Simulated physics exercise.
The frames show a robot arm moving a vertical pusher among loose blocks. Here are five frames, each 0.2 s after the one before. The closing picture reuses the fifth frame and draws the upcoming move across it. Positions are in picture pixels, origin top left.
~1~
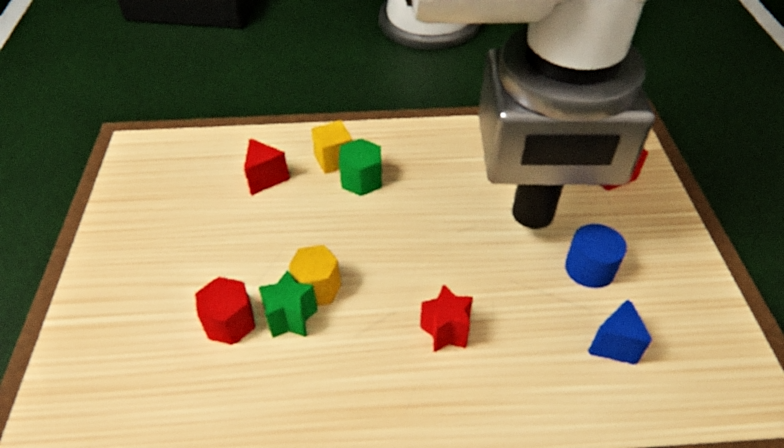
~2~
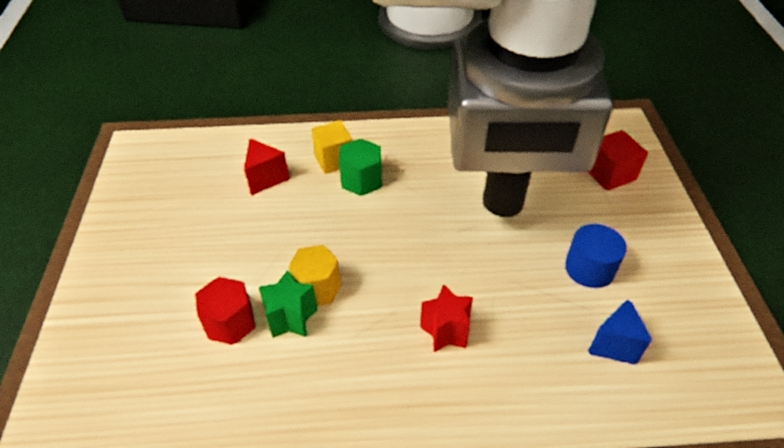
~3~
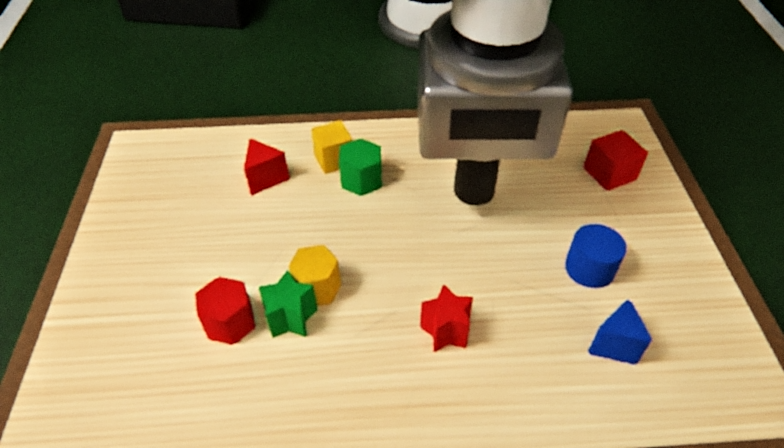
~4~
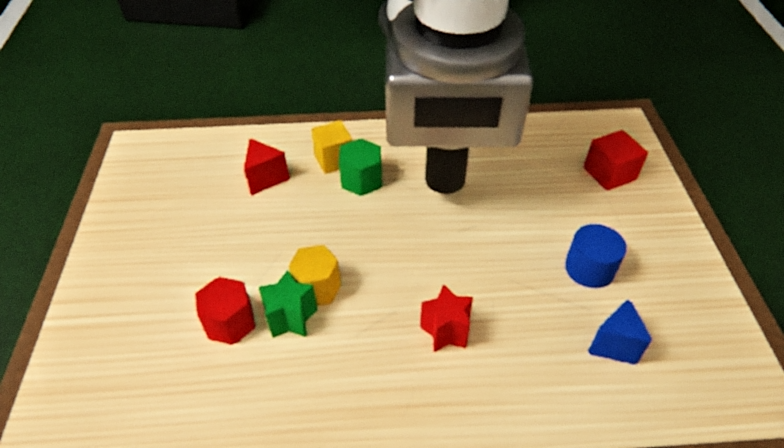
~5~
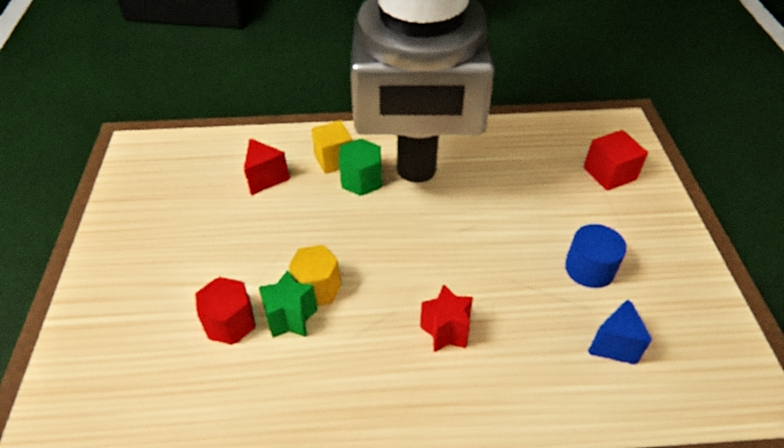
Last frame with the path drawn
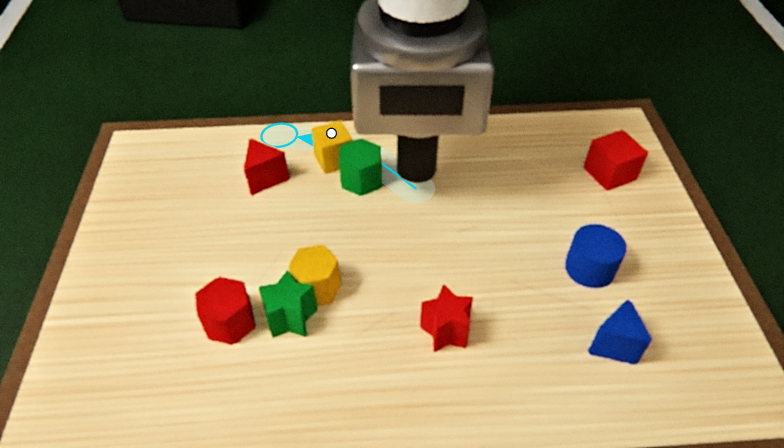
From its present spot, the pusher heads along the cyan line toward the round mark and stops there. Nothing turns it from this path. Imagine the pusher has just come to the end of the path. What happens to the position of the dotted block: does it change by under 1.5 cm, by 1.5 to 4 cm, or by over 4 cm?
The dotted block ends up quite far away, over 4 cm.
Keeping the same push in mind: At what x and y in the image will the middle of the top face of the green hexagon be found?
Its top centre lands on (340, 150).
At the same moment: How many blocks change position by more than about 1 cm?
I count two.
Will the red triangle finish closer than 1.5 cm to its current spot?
Answer: Yes.
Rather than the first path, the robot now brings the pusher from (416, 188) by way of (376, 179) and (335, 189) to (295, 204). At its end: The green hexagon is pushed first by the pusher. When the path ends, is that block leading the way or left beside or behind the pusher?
I'd say the green hexagon has slipped off and sits beside or behind the pusher.
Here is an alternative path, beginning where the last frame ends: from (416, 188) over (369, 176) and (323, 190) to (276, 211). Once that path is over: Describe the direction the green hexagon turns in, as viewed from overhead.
It is turned clockwise.
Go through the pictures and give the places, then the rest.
In the first frame, pusher's lower end (533, 214); red triangle (260, 152); yellow square piece (332, 133); green hexagon (360, 153).
In the second frame, pusher (503, 202); blocks still.
In the third frame, pusher (474, 191); blocks still.
In the fourth frame, pusher (445, 180); blocks still.
In the fifth frame, pusher (417, 170); red triangle (260, 152); yellow square piece (332, 133); green hexagon (360, 153).
Drawn move, from (416, 188) by way of (376, 160) and (331, 141) to (279, 135); the dot is on the yellow square piece.
The first path, step by step. One third of the way, pusher (375, 141); yellow square piece (311, 129), turned 15° clockwise; green hexagon (342, 150), turned 35° anticlockwise.
Two thirds of the way, pusher (328, 123); yellow square piece (298, 129); green hexagon (340, 150), turned 45° anticlockwise.
At the end, pusher (276, 116); red triangle still; yellow square piece (281, 132), turned 55° anticlockwise; green hexagon (340, 150), turned 45° anticlockwise.
